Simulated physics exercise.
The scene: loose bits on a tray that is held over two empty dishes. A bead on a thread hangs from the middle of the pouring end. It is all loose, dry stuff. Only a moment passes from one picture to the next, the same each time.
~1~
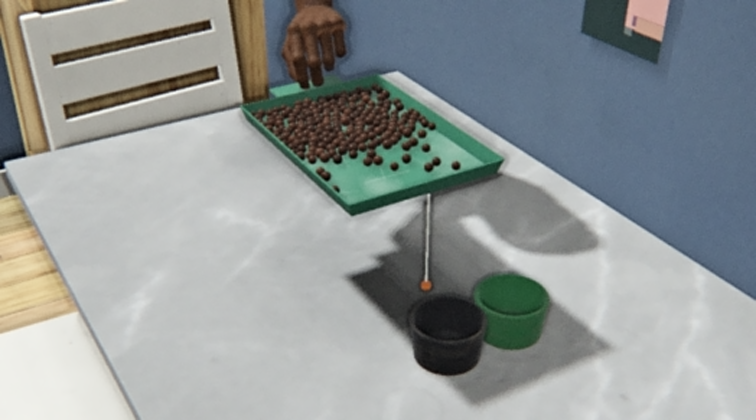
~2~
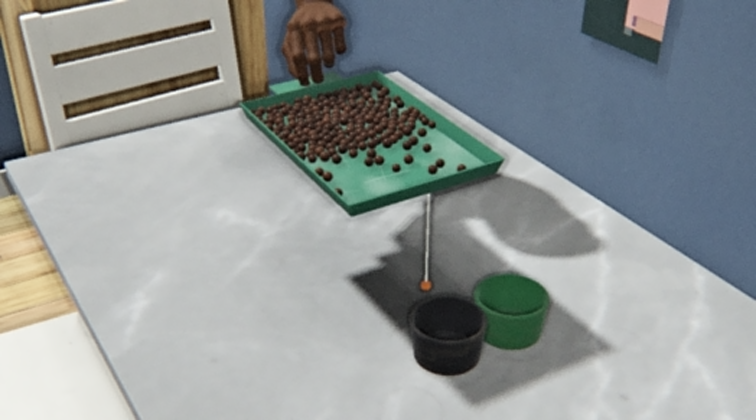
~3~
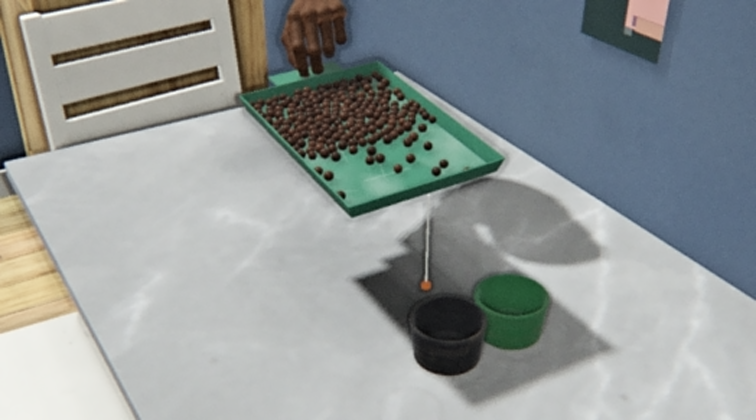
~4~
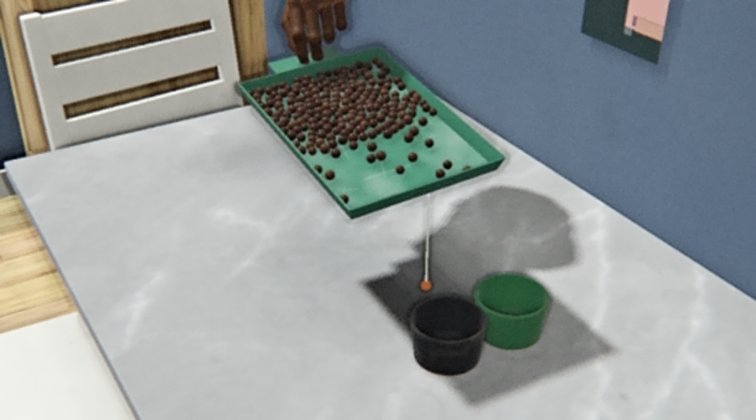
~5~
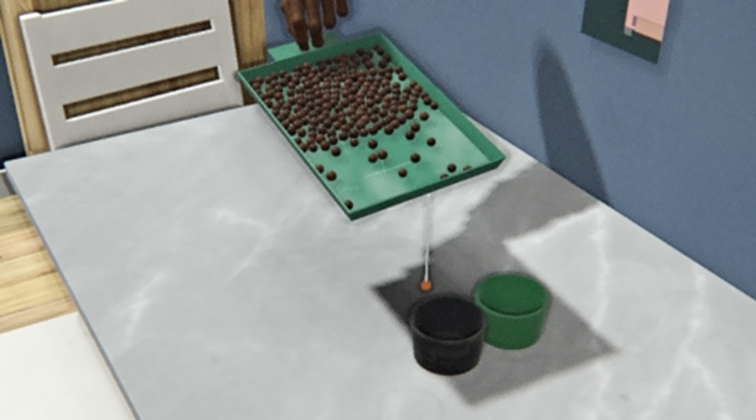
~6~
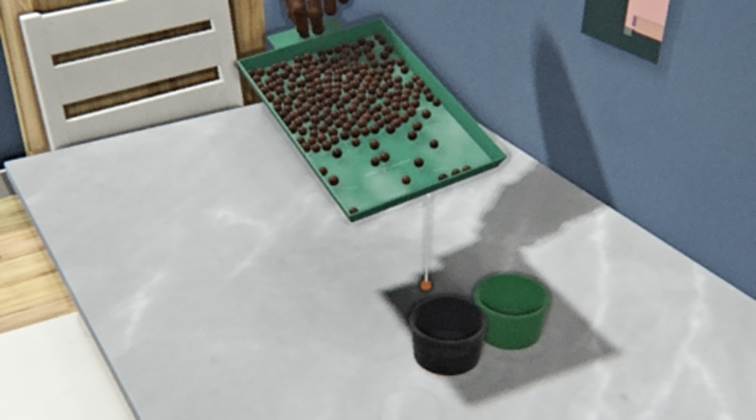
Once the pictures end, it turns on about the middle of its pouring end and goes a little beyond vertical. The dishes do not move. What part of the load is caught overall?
Caught overall: Only the smaller part.
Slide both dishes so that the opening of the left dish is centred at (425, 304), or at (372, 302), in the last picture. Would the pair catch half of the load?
First under half, then under half.
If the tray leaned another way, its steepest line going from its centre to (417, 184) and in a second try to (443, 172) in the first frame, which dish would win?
In turn: The left-hand dish; the right one.
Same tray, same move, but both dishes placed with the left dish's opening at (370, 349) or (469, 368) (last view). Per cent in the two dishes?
In turn 70 and 0 in a hundred.
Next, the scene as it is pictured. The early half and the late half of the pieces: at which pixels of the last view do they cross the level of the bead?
Early half (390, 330), late half (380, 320).
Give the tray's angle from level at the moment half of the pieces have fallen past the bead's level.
Near 75 degrees.
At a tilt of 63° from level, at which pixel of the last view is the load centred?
Close to (389, 226).
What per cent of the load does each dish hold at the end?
The left dish has 10 per cent, the right dish has 0.
Soon after the last picture, tray tipped steeply; about half on the tray; a stray few in the left dish; a stray few in the right dish; about a quarter outside both; about a quarter in the air.
A little later, tray tipped past a quarter turn; a stray few on the tray; a small part in the left dish; a stray few in the right dish; most outside both; a stray few in the air.
Later still, tray tipped past a quarter turn; a small part in the left dish; a stray few in the right dish; nearly all outside both.
By the end, tray tipped past a quarter turn; a small part in the left dish; a stray few in the right dish; nearly all outside both.
